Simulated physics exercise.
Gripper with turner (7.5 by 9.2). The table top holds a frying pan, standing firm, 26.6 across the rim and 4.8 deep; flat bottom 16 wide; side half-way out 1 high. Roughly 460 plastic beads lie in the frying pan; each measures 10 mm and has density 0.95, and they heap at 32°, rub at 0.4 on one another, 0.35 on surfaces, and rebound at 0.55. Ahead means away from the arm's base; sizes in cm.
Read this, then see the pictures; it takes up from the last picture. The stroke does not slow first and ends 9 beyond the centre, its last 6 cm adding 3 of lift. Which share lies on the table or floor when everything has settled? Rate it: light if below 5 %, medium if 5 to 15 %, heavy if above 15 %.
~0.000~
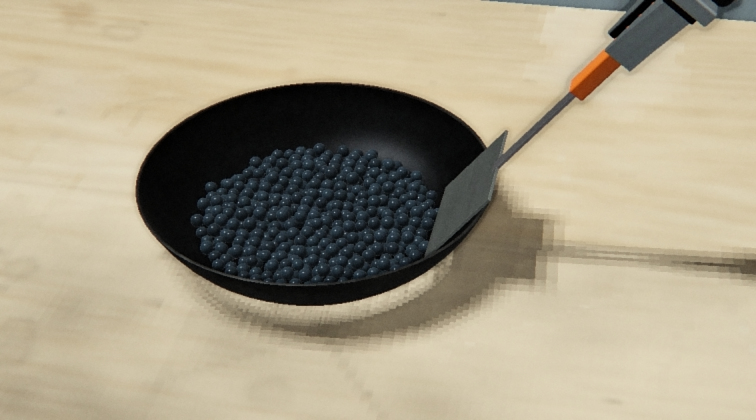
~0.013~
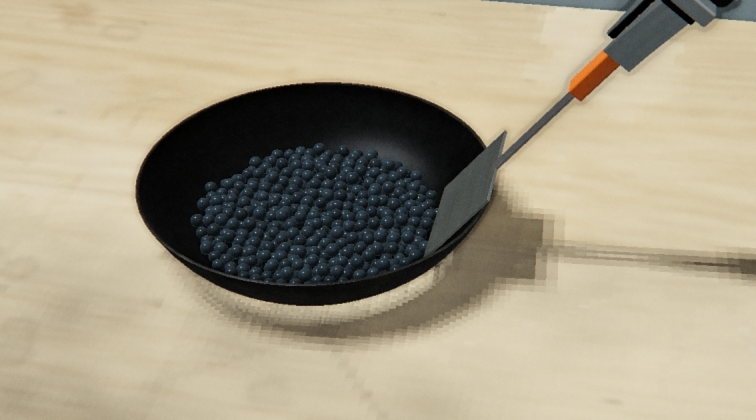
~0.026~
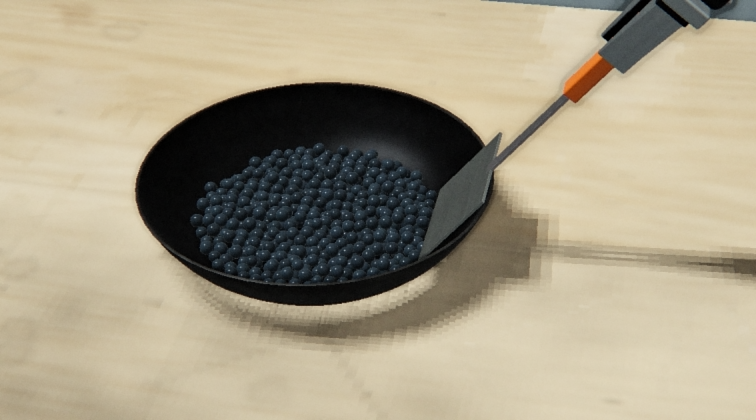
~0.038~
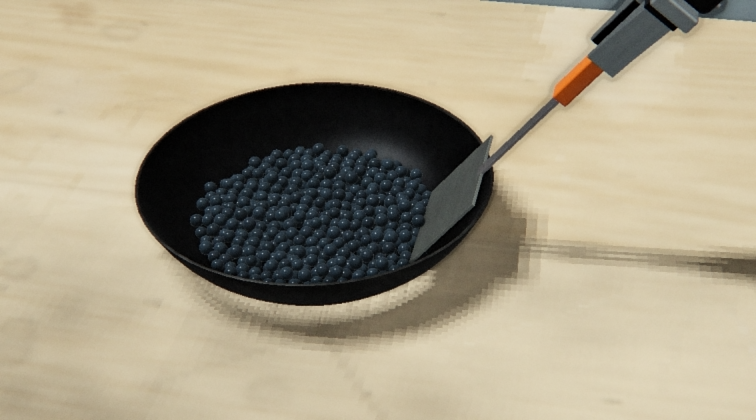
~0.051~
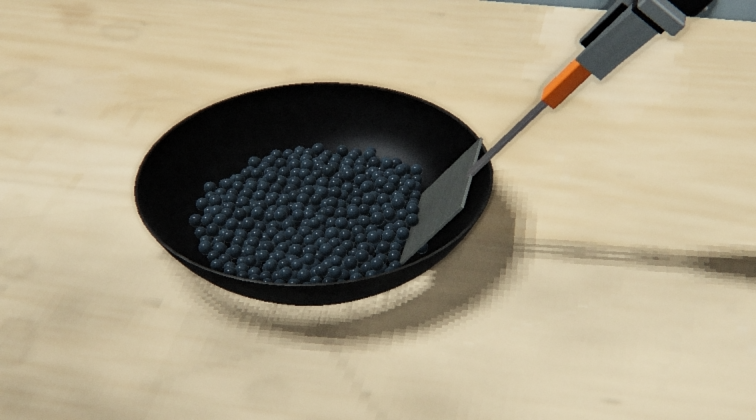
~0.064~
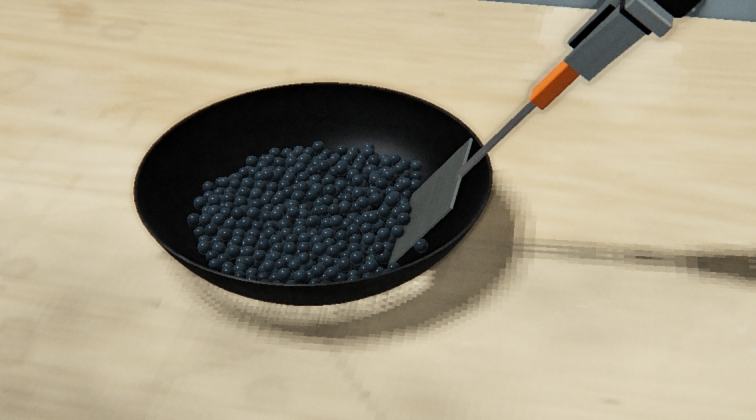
Rating: Medium.
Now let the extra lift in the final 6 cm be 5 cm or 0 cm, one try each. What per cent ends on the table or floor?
Roughly 5 per cent, then 10 per cent.
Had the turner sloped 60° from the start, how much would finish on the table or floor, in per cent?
That gives about 10 in a hundred.
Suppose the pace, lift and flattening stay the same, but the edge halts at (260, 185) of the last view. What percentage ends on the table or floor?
Estimate: Approx. 0 %.
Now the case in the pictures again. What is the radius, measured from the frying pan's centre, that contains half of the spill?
Close to 22 cm from the centre.
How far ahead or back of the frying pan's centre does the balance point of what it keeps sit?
It rests close to 4.5 centimetres ahead of centre.
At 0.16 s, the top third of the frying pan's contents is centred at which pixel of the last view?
Roughly pixel (285, 195).
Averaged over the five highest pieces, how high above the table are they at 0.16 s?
Estimated height above table: Approx. 3 cm.
After 0.16 s, sloping 52°, highest piece 3 above the table; 460 in the frying pan.
After 0.27 s, sloping 52°, highest piece 5 above the table; 460 in the frying pan.
After 0.52 s, sloping 52°, highest piece 5 above the table; 421 in the frying pan, 34 on the table or floor, 5 on the blade or in flight.
After 1.57 s, sloping 52°, highest piece 4 above the table; 421 in the frying pan, 39 on the table or floor.
In the end, 421 in the frying pan, 39 on the table or floor. That is 8 % on the table or floor.
